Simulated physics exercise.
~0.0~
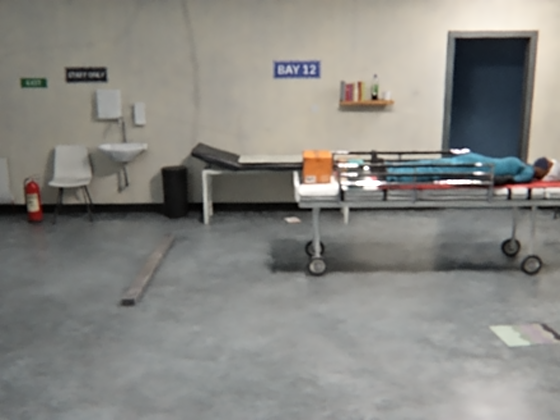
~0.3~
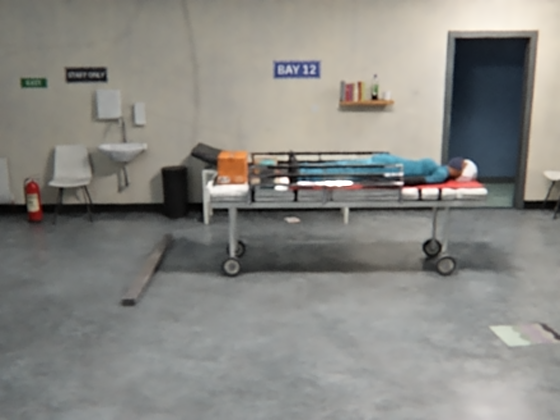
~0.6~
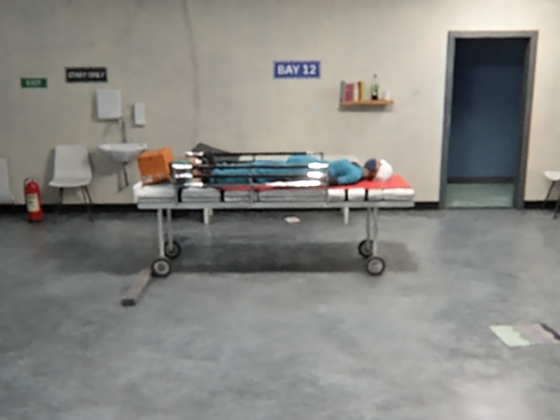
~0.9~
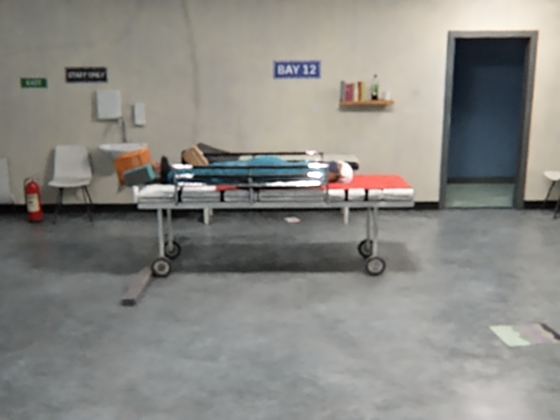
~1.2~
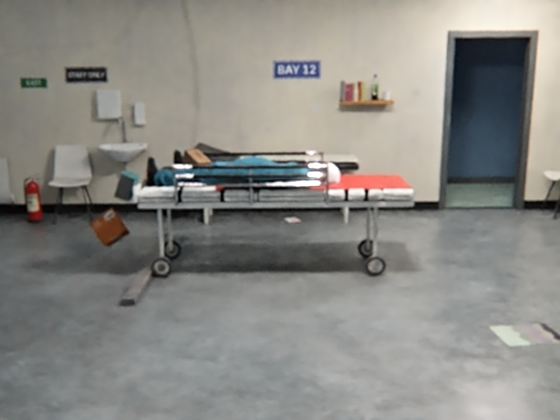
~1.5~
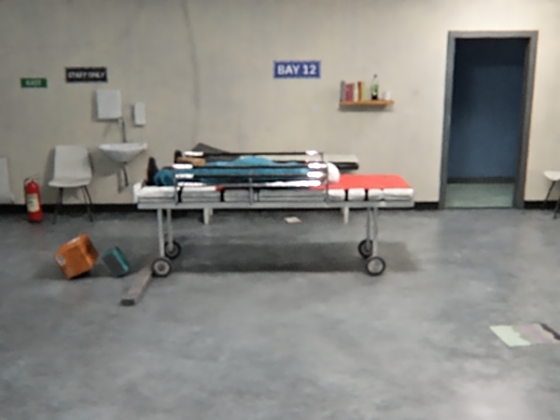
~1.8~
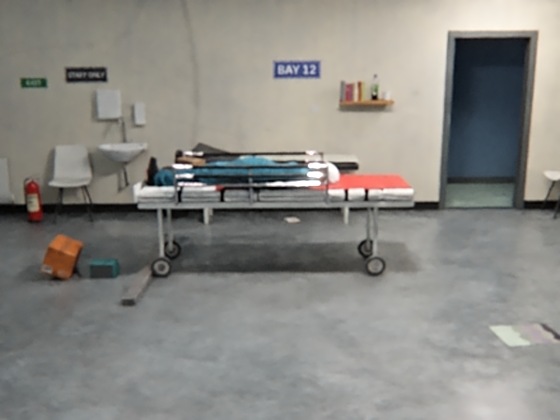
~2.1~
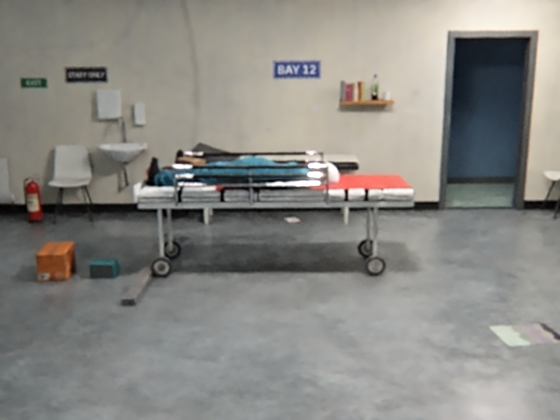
A wheeled transfer trolley rolls left across a grey-floored room, carrying a person in teal lying with the head to the right, an orange holdall near the left end and other items alongside. It reaches a low sill on the floor and stops there, staying level. The person and the load keep sliding left, and the holdall tips over the end while a brown case turns over on top. The holdall and a small teal pump tumble to the floor. They settle to the left of the sill, while the person and the brown case remain on the trolley.
